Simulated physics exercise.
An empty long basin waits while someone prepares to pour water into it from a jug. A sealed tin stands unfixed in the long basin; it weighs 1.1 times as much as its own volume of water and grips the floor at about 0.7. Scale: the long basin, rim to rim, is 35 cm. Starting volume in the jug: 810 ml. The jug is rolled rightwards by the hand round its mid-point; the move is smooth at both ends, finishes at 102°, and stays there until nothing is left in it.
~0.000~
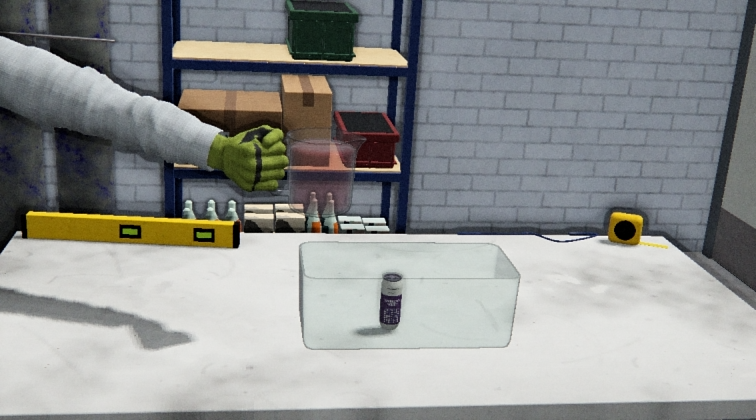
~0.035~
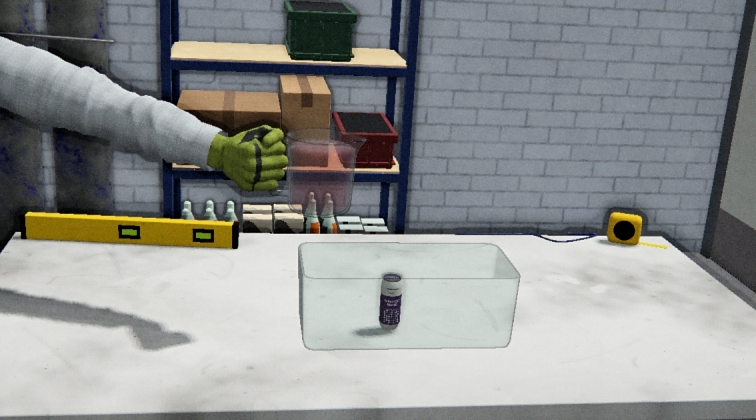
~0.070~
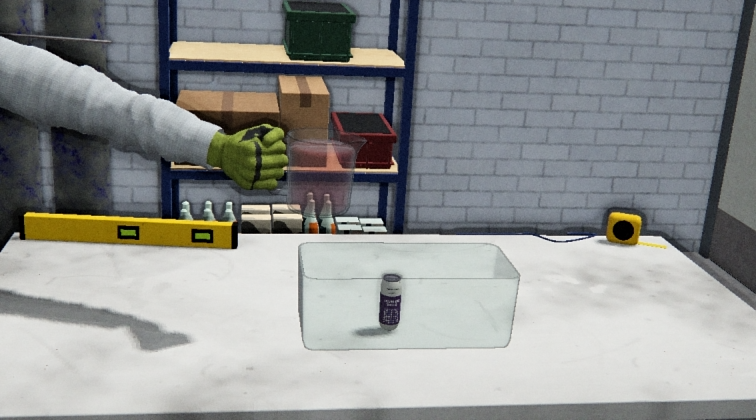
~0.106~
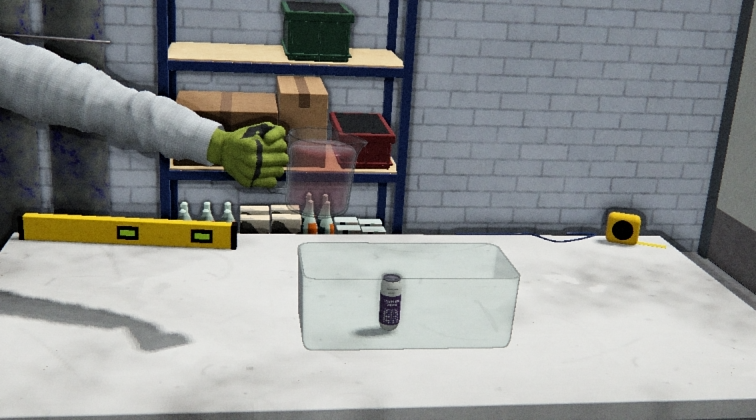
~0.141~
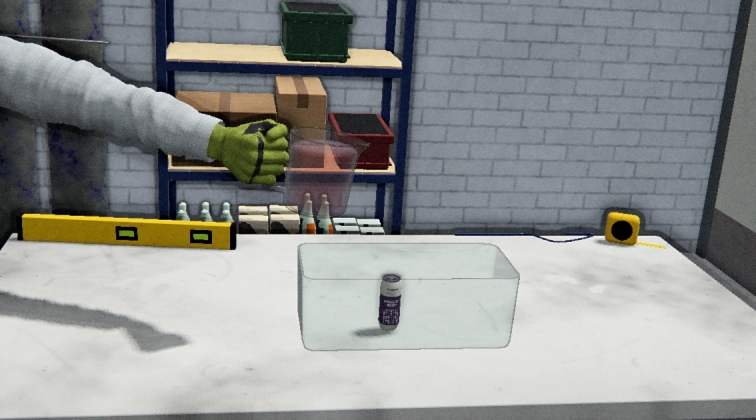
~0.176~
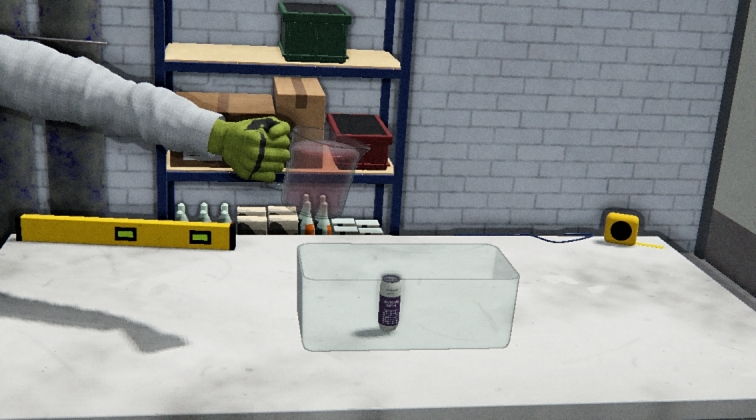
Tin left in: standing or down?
Standing.
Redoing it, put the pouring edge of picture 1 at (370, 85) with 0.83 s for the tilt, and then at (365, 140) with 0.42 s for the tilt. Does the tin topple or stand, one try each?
First it stays on its base; then it stays on its base.
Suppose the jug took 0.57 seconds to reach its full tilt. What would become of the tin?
Outcome - the tin remains standing.
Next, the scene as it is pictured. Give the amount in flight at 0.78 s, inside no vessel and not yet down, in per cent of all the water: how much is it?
Estimated airborne part: Roughly 22 per cent.
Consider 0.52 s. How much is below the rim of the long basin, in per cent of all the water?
I'd estimate some 3 percent of the liquid.
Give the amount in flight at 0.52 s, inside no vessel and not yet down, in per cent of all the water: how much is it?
Near 20 per cent of it all.
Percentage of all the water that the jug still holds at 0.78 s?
26 per cent or so.
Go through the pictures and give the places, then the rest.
In the first picture, it leans 0°; its right rim is at (366, 138); the water meets the walls at (289, 145) and (356, 147); the long basin's rim runs from (302, 260) to (509, 261); the tin's top is at (392, 279).
In the second picture, it leans 0°; its right rim is at (366, 138); the water meets the walls at (289, 145) and (356, 147).
In the third picture, it leans 2°; its right rim is at (366, 139); the water meets the walls at (289, 145) and (355, 148).
In the fourth picture, it leans 4°; its right rim is at (368, 141); the water meets the walls at (290, 145) and (356, 148).
In the fifth picture, it leans 7°; its right rim is at (369, 144); the water meets the walls at (291, 145) and (357, 149).
In the sixth picture, it leans 11°; its right rim is at (370, 147); the water meets the walls at (292, 146) and (360, 150).
By 0.52 s the tilt is 71° and 78 per cent is still to pour; the tin stands where it began.
By 0.78 s the tilt is 101° and 27 per cent is still to pour; the tin stands where it began.
By 1.04 s the tilt is 102° and 4 per cent is still to pour; the tin stands where it began.
By 1.33 s the tilt is 102° and 0 per cent is still to pour; the tin stands where it began.
At rest the tin stands where it began.
